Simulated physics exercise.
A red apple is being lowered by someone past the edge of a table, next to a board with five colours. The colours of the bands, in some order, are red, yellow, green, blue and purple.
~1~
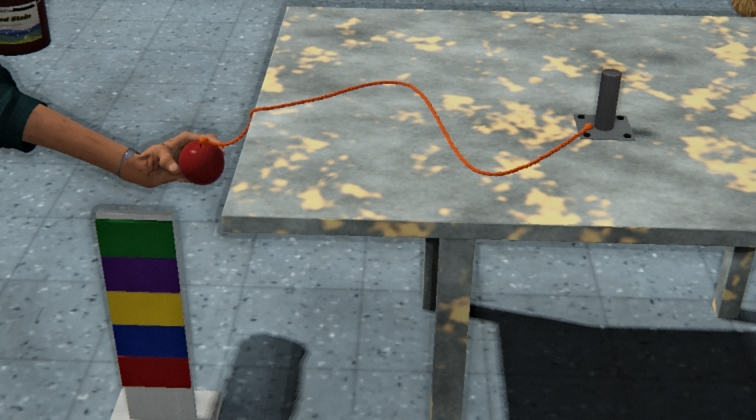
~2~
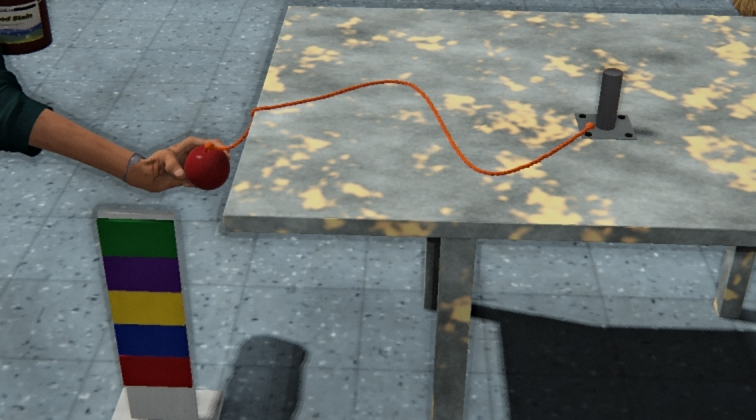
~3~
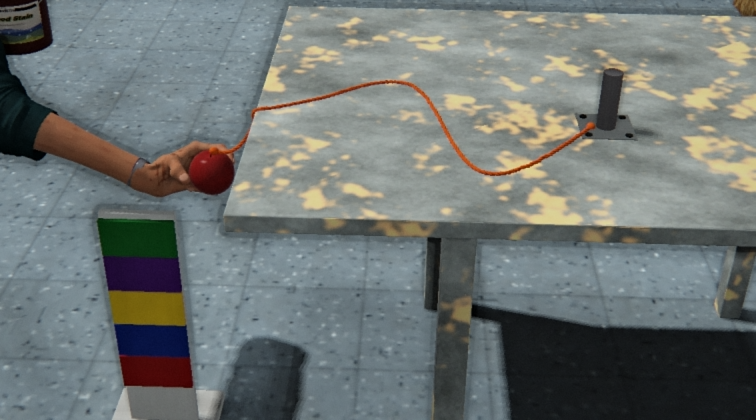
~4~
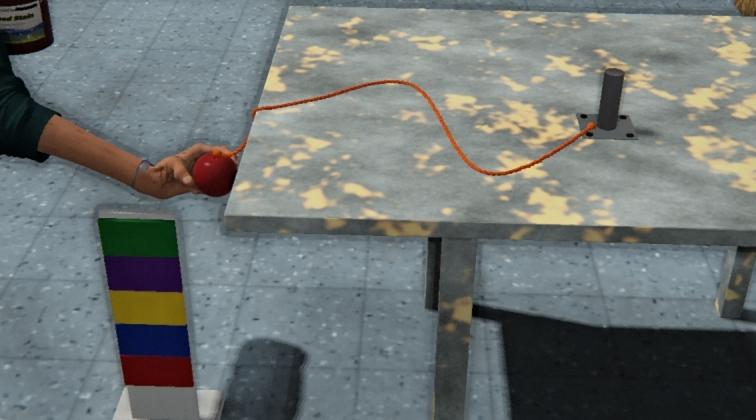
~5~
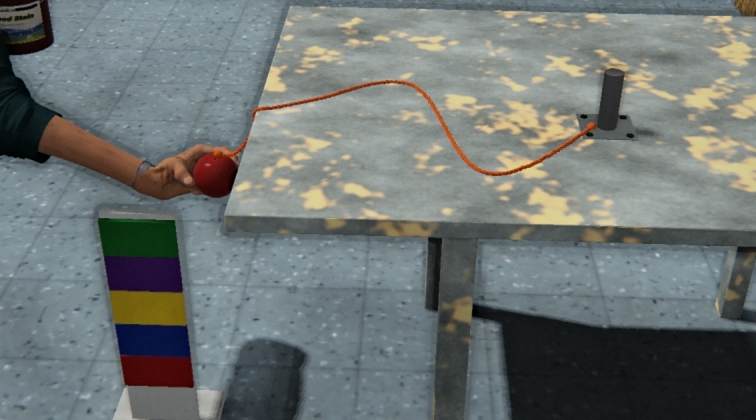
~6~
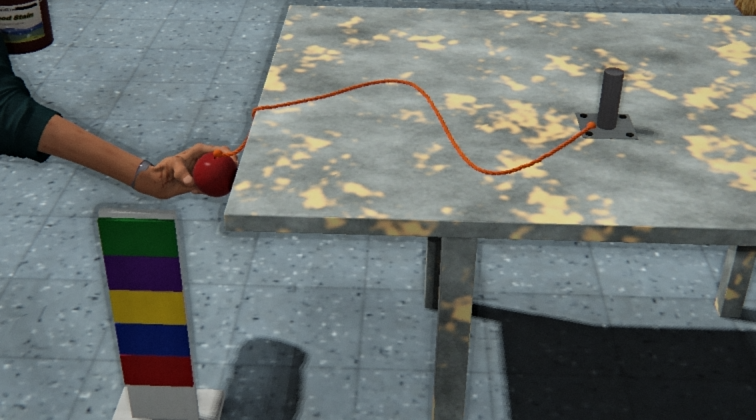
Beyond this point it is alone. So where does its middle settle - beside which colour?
Beside blue.
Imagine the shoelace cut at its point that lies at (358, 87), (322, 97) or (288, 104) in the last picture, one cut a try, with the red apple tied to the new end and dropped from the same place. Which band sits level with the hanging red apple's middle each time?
In turn it lines up with no band, green and purple.
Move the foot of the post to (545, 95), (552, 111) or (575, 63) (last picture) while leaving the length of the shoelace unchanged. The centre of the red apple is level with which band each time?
Red; red; blue.
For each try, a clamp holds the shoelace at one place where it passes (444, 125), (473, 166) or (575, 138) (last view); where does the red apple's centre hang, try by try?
(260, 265), (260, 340), (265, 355).
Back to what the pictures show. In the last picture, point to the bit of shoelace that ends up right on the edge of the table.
You'll find it somewhere around (419, 89).
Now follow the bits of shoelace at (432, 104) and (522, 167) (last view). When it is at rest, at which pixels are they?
First: (283, 128). Second: (474, 126).
Soon after, apple near (230, 309); level with yellow.
After that, apple near (289, 356); level with blue.
And then, apple near (253, 360); level with blue.
In the end, apple near (268, 368); level with blue. Its middle rests at the blue band.
